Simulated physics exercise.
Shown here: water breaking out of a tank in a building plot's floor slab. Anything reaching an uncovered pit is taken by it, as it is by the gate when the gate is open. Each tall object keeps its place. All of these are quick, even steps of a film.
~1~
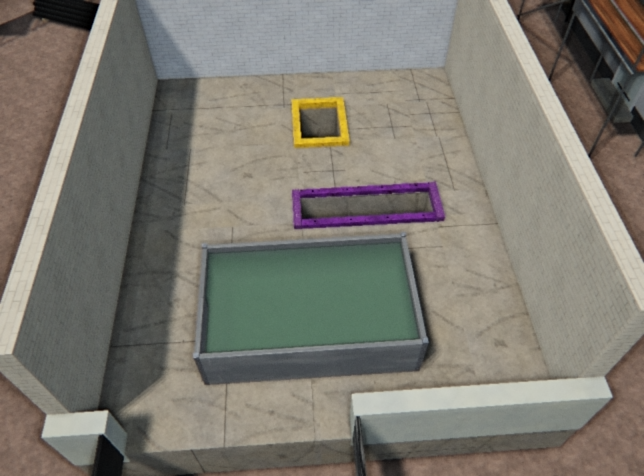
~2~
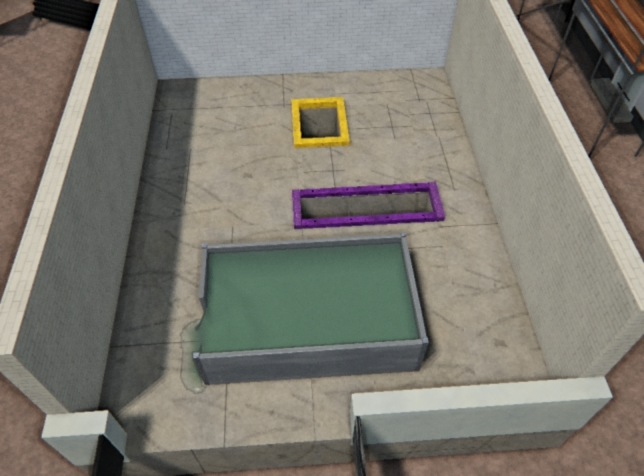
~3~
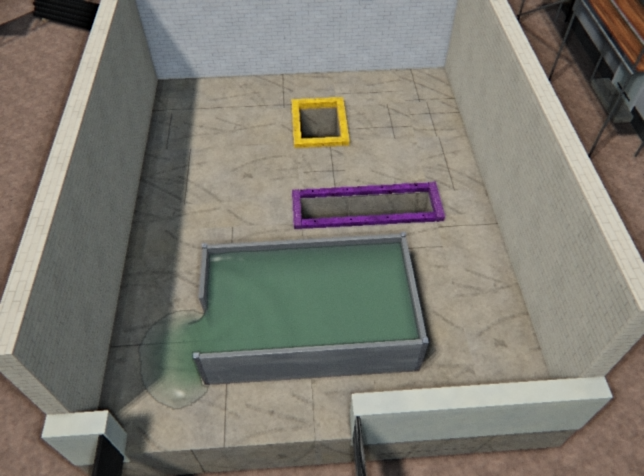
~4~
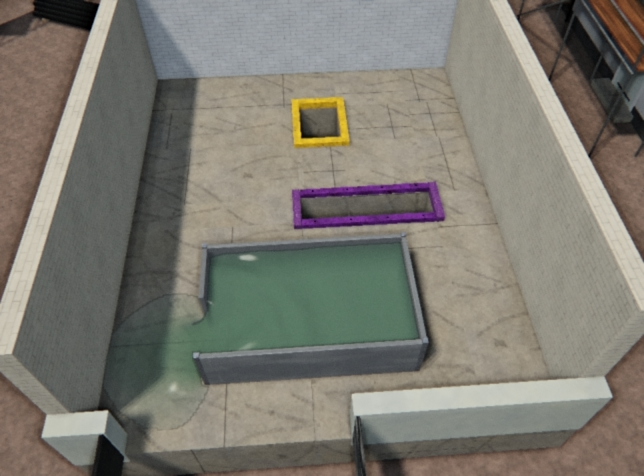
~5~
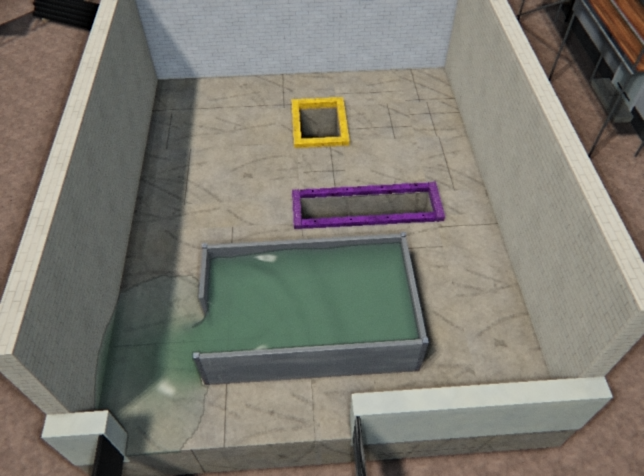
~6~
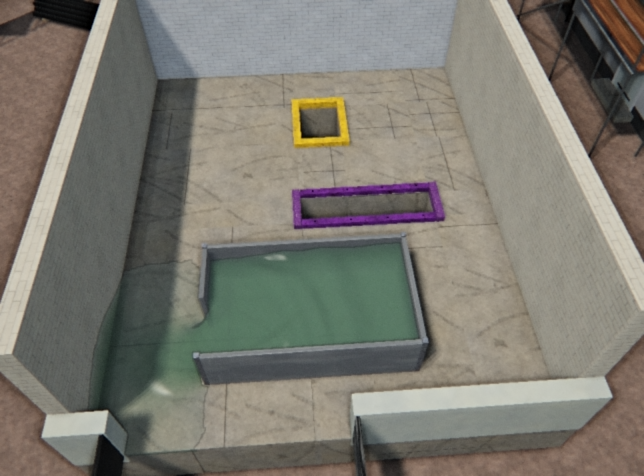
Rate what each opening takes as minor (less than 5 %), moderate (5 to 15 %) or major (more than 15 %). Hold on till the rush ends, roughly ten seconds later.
The gate - major, the purple pit - minor, the yellow pit - minor.
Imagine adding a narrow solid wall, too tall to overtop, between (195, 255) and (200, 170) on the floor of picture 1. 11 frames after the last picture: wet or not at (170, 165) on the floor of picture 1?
Submerged.
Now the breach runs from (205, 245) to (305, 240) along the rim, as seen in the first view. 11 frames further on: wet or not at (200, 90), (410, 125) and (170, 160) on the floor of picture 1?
Result, in sequence: Inundated; untouched by the flood; inundated.
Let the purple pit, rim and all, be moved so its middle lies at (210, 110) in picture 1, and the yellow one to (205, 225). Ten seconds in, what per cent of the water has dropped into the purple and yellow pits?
The purple pit takes around 8 percent, while the yellow pit takes around 4 percent.
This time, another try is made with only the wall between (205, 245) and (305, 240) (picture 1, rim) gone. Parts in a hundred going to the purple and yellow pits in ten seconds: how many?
Result - purple: 4 %; yellow: 6 %.
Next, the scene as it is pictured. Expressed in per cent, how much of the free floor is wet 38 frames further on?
Near 65 in a hundred.
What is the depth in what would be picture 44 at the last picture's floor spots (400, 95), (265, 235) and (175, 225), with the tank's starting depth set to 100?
Going in order, roughly 4, 4 and 6 %.
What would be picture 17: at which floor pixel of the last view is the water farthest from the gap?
I reckon the front has reached (149, 134) by then.
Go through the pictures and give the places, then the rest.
Still water in the tank at (308, 294), in the first picture.
The front is at (196, 325), out from the gap at (208, 343), in the second picture.
The front is at (149, 340), out from the gap at (209, 345), in the third picture.
The front is at (111, 346), out from the gap at (209, 346), in the fourth picture.
The front is at (119, 299), out from the gap at (209, 346), in the fifth picture.
The front is at (123, 277), out from the gap at (209, 345), in the sixth picture.
A moment on, water covers 10 % of the floor; the gate 1 %, the purple pit 0 %, the yellow pit 0 %.
Next, water covers 25 % of the floor; the gate 6 %, the purple pit 0 %, the yellow pit 0 %.
Then, water covers 50 % of the floor; the gate 13 %, the purple pit 0 %, the yellow pit 0 %.
Later, water covers 65 % of the floor; the gate 23 %, the purple pit 0 %, the yellow pit 0 %.
In the end, water covers 80 % of the floor; the gate 30 %, the purple pit 0 %, the yellow pit 0 %.
